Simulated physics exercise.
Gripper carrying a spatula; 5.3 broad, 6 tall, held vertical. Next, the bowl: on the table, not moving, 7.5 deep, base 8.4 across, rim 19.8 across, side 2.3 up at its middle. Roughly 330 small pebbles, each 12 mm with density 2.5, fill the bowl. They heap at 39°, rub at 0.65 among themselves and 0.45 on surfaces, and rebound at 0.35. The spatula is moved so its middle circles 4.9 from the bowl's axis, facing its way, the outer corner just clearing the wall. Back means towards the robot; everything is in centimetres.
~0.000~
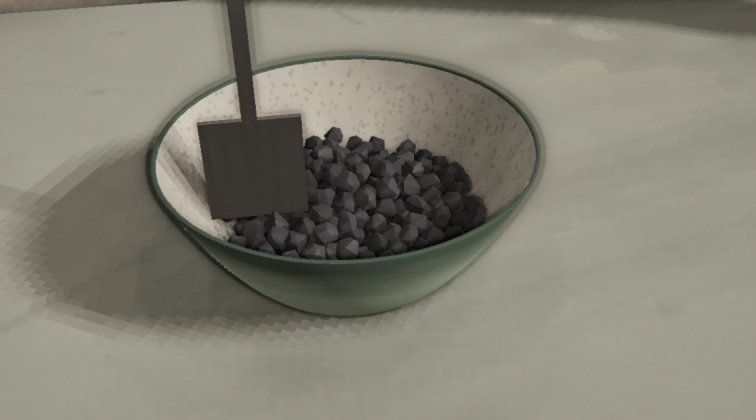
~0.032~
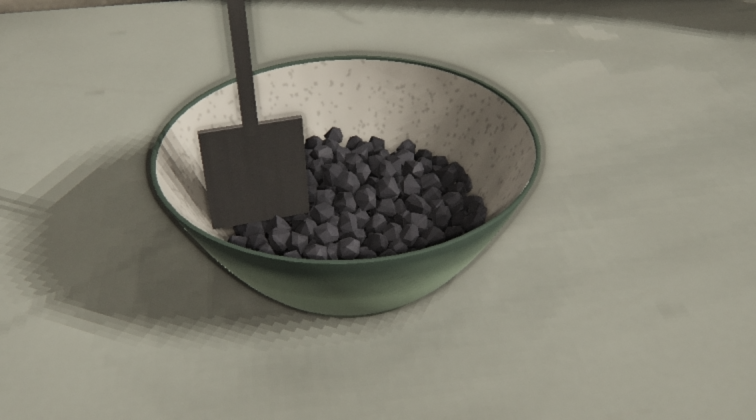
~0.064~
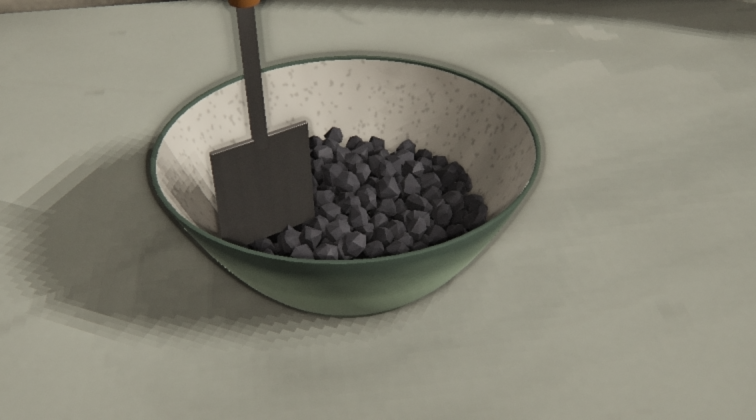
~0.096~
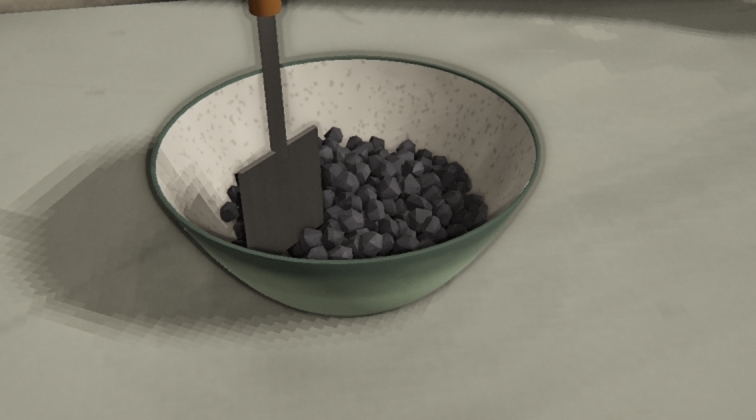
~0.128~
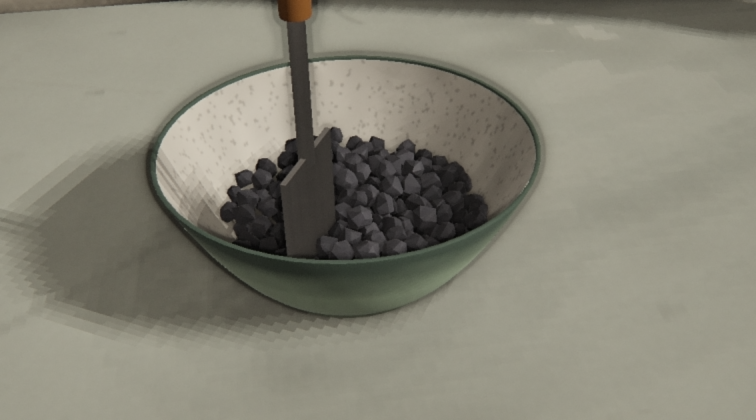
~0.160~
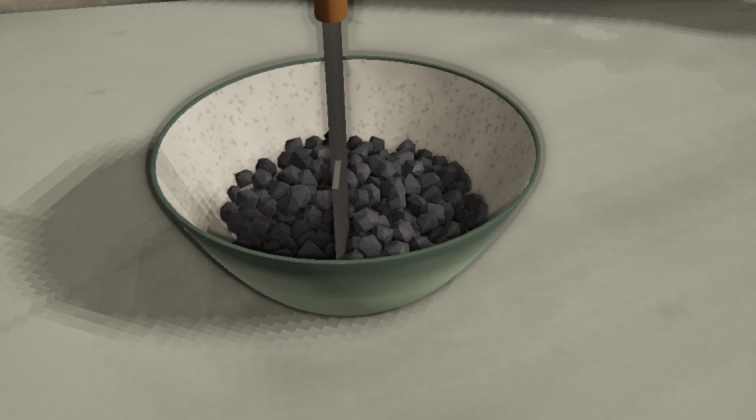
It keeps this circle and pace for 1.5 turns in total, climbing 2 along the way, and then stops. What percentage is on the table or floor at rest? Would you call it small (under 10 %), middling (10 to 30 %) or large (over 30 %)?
I would call it small.
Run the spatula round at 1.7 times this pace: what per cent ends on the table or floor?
It would come to around 20 percent.
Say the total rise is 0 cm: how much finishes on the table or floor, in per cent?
Estimate: Close to 15 %.
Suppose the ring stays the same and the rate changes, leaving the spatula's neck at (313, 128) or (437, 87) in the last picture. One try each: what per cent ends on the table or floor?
About 0 and 20 %.
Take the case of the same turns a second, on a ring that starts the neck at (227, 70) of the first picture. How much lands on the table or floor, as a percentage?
It comes to around 0 percent.
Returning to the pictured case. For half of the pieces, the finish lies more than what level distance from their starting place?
My guess is close to 1 centimetres.
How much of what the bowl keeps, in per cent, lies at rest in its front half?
Close to 50 in a hundred.
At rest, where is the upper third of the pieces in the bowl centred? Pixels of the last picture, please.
In the final view it lies around (340, 197).
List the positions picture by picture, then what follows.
The first frame shows spatula neck at (246, 93), 0° round; upper third of the load around (360, 195), from x 230 to 475, top at y 135; 332 in the bowl.
The second frame shows spatula neck at (247, 98), 7° round; upper third of the load around (359, 195), from x 230 to 475, top at y 135.
The third frame shows spatula neck at (257, 110), 25° round; upper third of the load around (359, 201), from x 230 to 480, top at y 135.
The fourth frame shows spatula neck at (276, 121), 44° round; upper third of the load around (363, 202), from x 230 to 480, top at y 135.
The fifth frame shows spatula neck at (304, 127), 62° round; upper third of the load around (374, 200), from x 230 to 480, top at y 135.
The sixth frame shows spatula neck at (337, 129), 81° round; upper third of the load around (383, 200), from x 230 to 480, top at y 135; 332 in the bowl.
After 0.47 s, 260° round, highest piece 12 above the table; 326 in the bowl, 6 in flight or on the tool.
After 0.78 s, 79° round, highest piece 8 above the table; 318 in the bowl, 14 on the table or floor.
After 1.14 s, 180° round, highest piece 8 above the table; 318 in the bowl, 14 on the table or floor.
After 1.84 s, 180° round, highest piece 8 above the table; 318 in the bowl, 14 on the table or floor.
At rest, 318 in the bowl, 14 on the table or floor. That is 4 % on the table or floor.
